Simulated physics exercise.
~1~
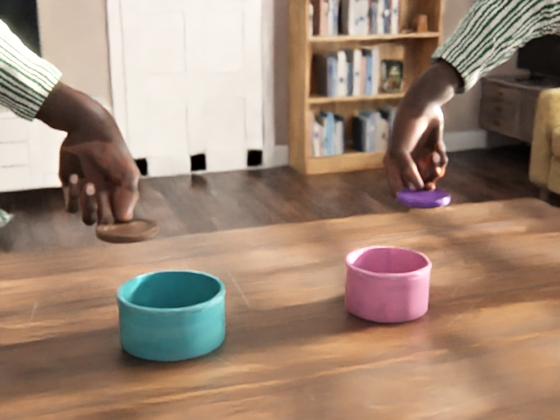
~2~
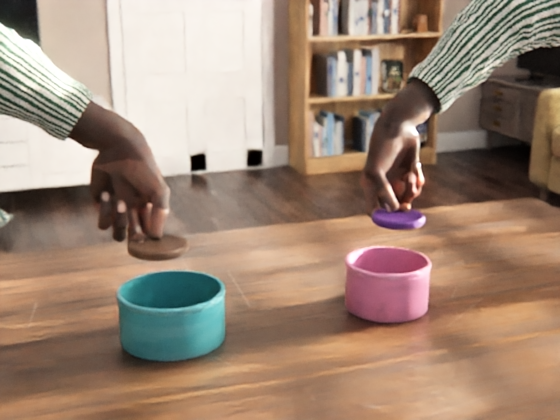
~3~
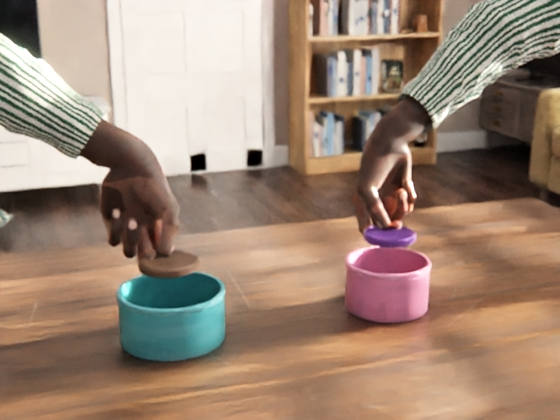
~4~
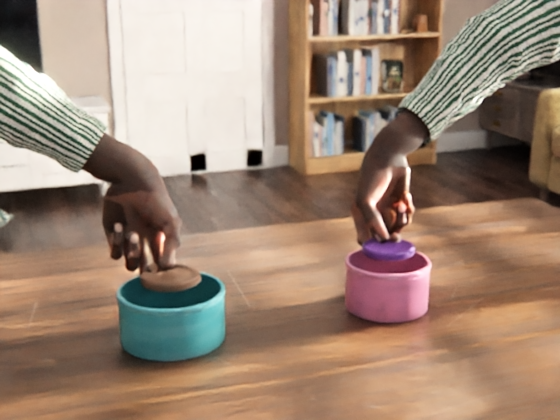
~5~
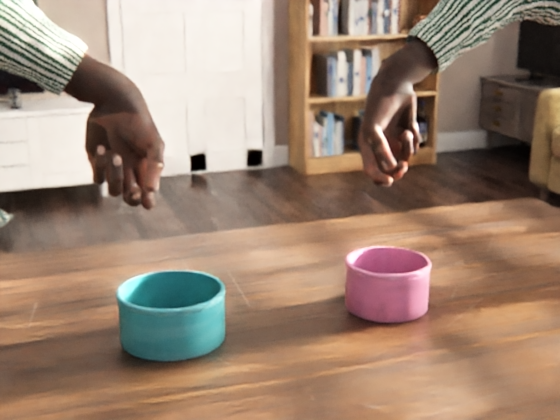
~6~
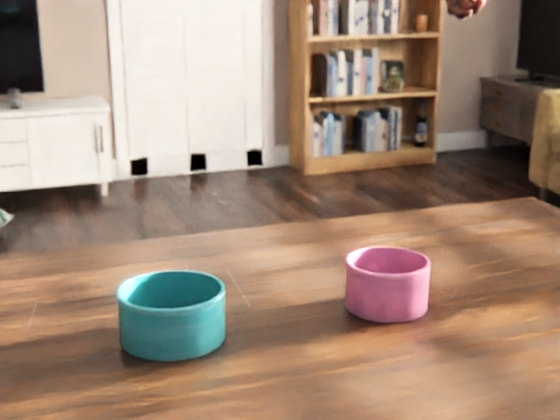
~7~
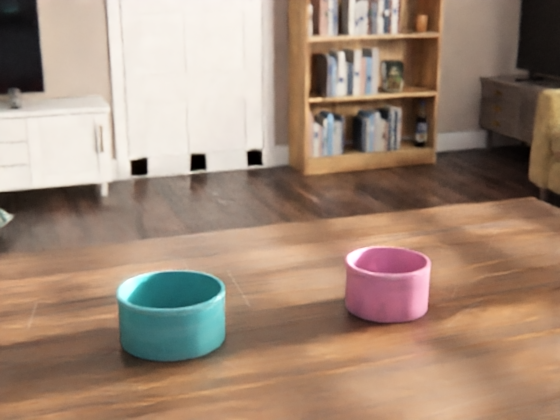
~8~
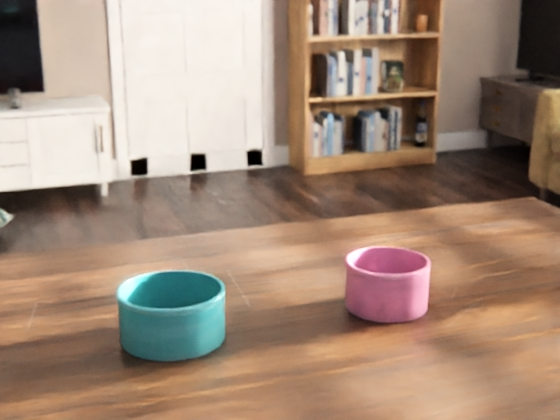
In the video, two hands lower a brown disc toward a teal container on the left and a purple disc toward a pink one on the right, then release them and withdraw. Both discs drop inside out of sight, leaving the containers open on the wooden table.
